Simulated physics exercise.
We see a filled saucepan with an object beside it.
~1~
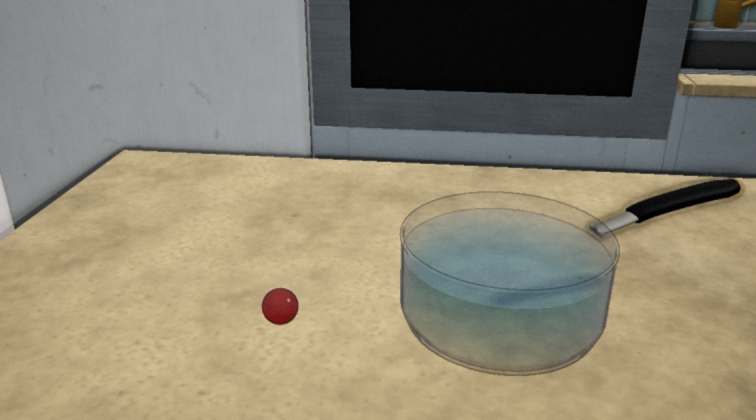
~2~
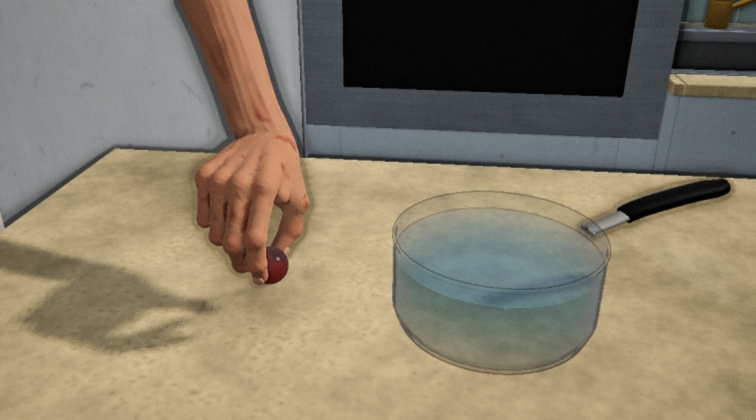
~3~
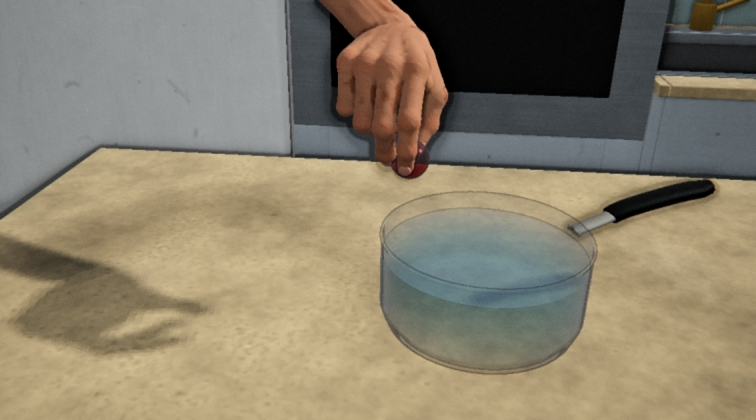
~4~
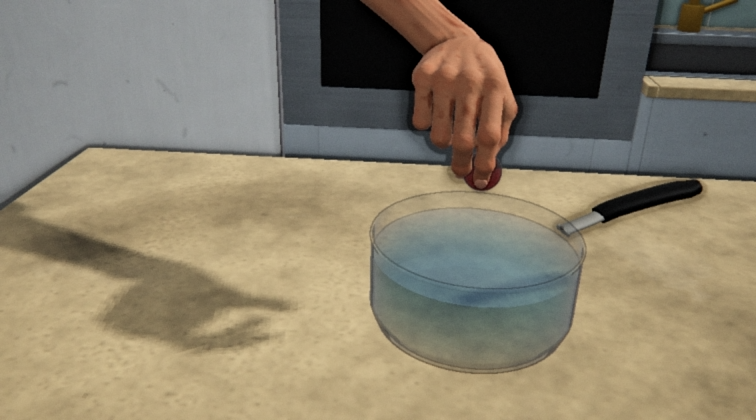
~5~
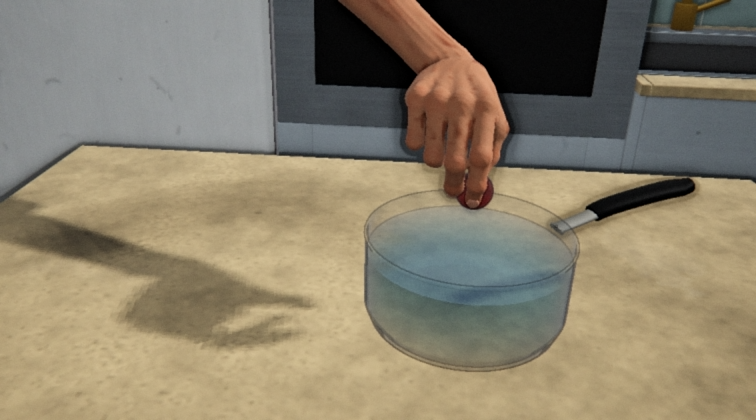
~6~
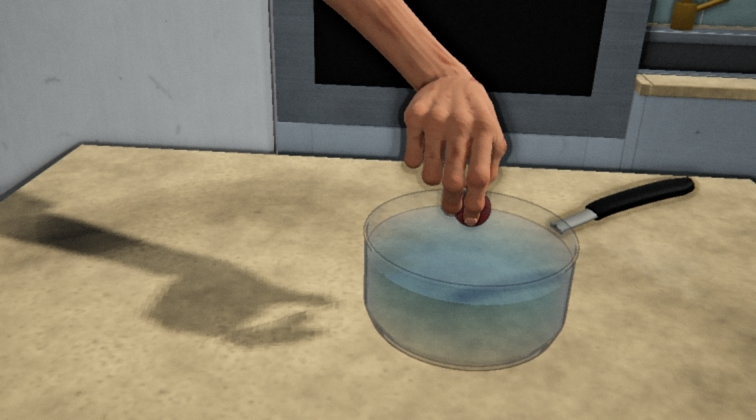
On a mottled tan countertop, a small dark red marble lies to the left of a clear, black-handled saucepan about three quarters full of bluish water. A hand reaches in, pinches the marble, lifts it rightward over the pan, then lowers it to just above the water's surface.
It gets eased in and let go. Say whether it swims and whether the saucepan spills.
As I see it, the thing fails to float; the saucepan fails to spill.
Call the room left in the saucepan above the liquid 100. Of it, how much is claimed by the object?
By my reckoning, it comes to 0 percent.
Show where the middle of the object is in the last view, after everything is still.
Roughly at (464, 293).
Soon after, the glass marble enters the water; the saucepan is about three quarters full.
Later, the glass marble goes on down; the saucepan is about three quarters full.
In the end, the glass marble lies on the bottom; the saucepan is about three quarters full; nothing is spilt.
